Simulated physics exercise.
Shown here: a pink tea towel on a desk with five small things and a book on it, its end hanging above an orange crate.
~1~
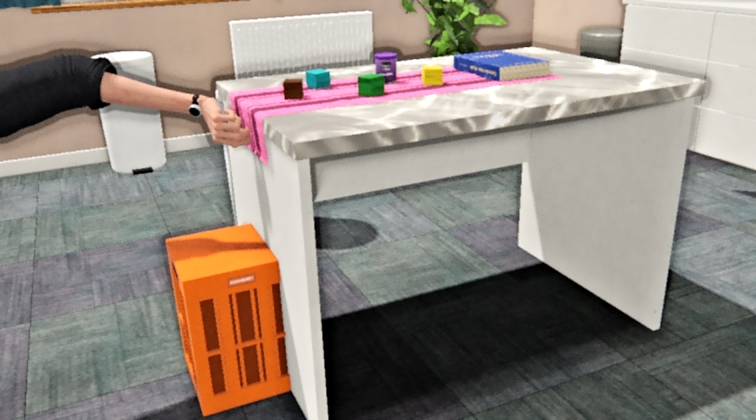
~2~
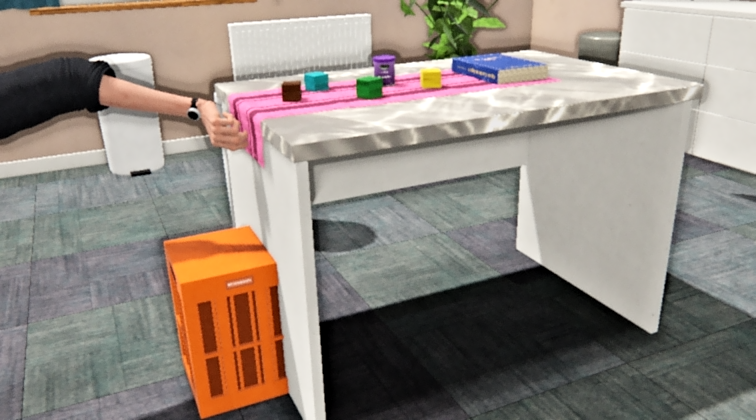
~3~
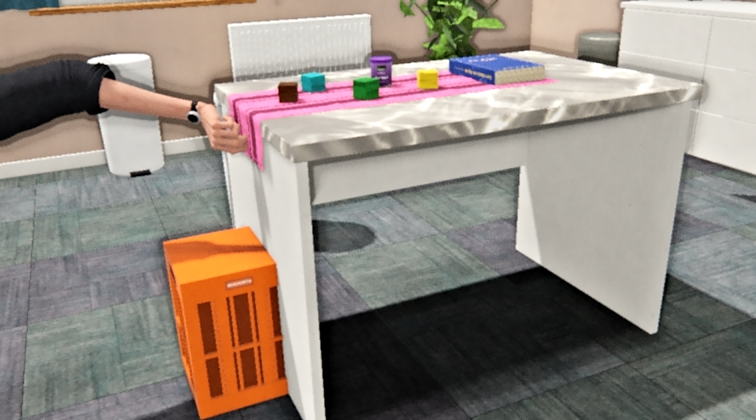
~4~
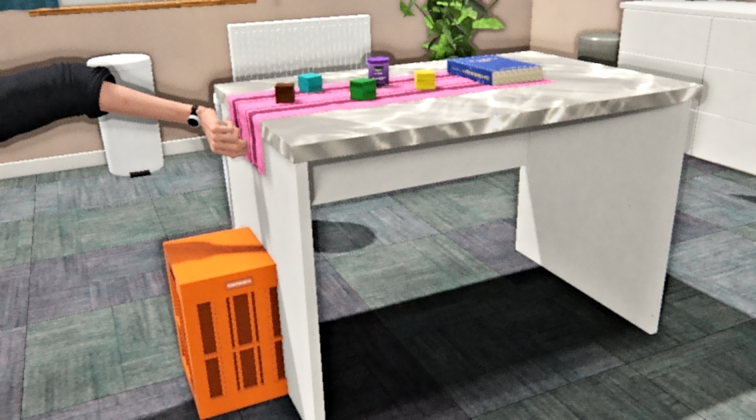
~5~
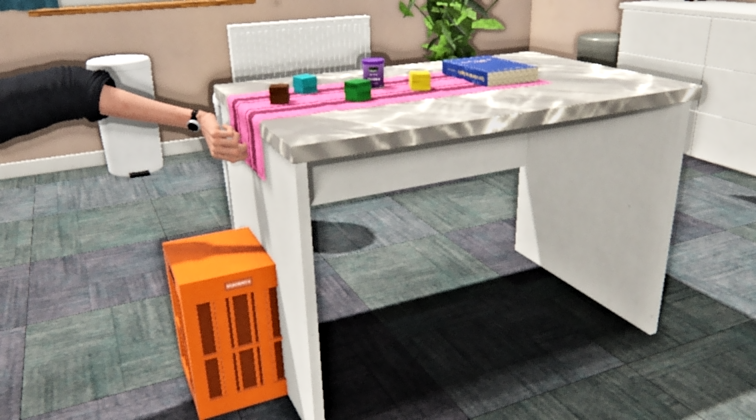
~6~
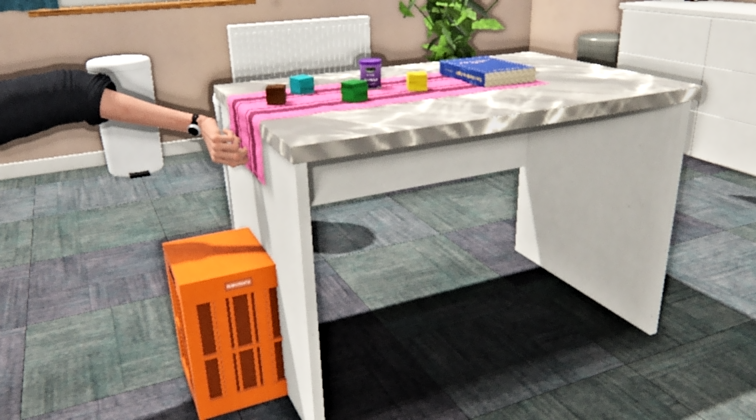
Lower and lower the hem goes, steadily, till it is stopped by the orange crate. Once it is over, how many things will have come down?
The tally of things that come off will be two.
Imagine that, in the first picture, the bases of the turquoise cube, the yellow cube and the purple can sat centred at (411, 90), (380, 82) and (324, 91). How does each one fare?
Here's what happens: The turquoise cube remains aboard, the yellow cube remains aboard, the purple can leaves its perch.
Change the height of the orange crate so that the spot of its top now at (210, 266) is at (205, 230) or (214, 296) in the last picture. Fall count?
If so, 1 and 3.
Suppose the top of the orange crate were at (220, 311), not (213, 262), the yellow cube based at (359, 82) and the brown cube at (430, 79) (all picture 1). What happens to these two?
Yellow cube is gone, brown cube stays.
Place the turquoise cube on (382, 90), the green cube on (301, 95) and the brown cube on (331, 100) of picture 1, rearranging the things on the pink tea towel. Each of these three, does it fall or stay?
The turquoise cube will stay where it is, the green cube will end up off, the brown cube will end up off.
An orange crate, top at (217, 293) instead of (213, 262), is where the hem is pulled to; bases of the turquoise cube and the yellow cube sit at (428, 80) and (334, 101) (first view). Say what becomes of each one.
The turquoise cube stays aboard, and the yellow cube does not stay aboard.
Soon after, hem near (250, 193); all still up.
After that, hem near (252, 230); brown cube gone.
And then, hem on the crate; brown cube and turquoise cube gone.
In the end, hem on the crate; brown cube and turquoise cube gone. It carries off two.
